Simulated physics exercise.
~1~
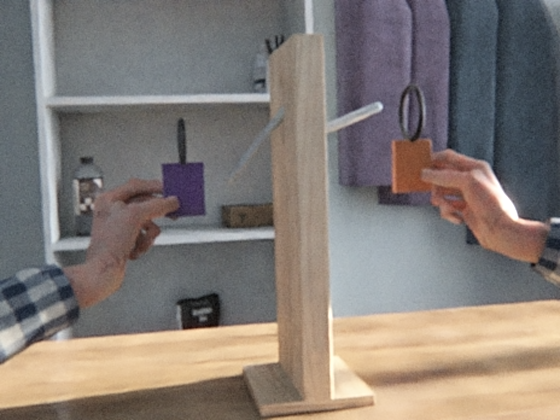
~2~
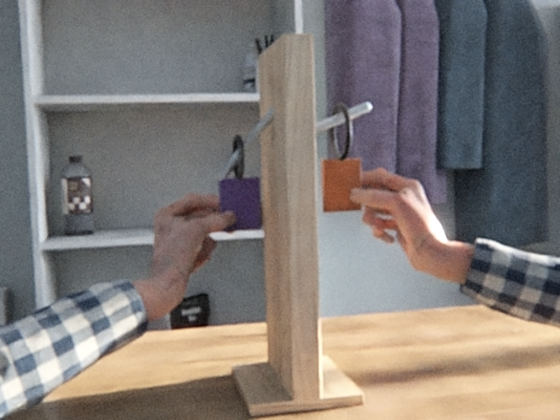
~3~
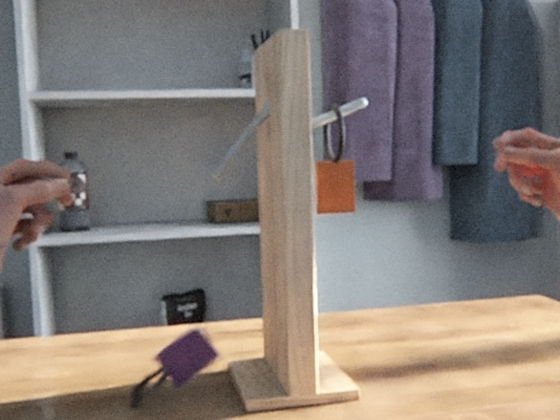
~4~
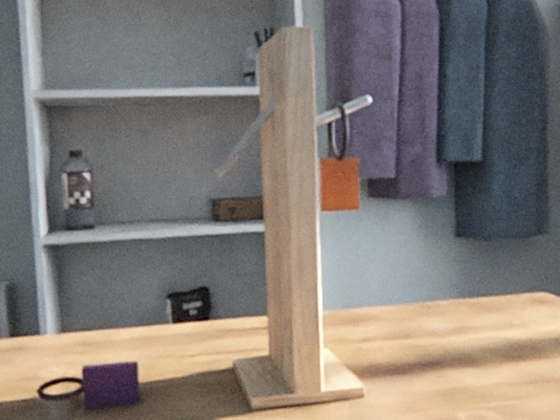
The footage shows two hands hanging a purple tag and an orange tag on pegs at either side of a wooden stand, then letting go and drawing back. The purple tag drops off the left peg onto the table, while the orange tag stays hanging on the right.
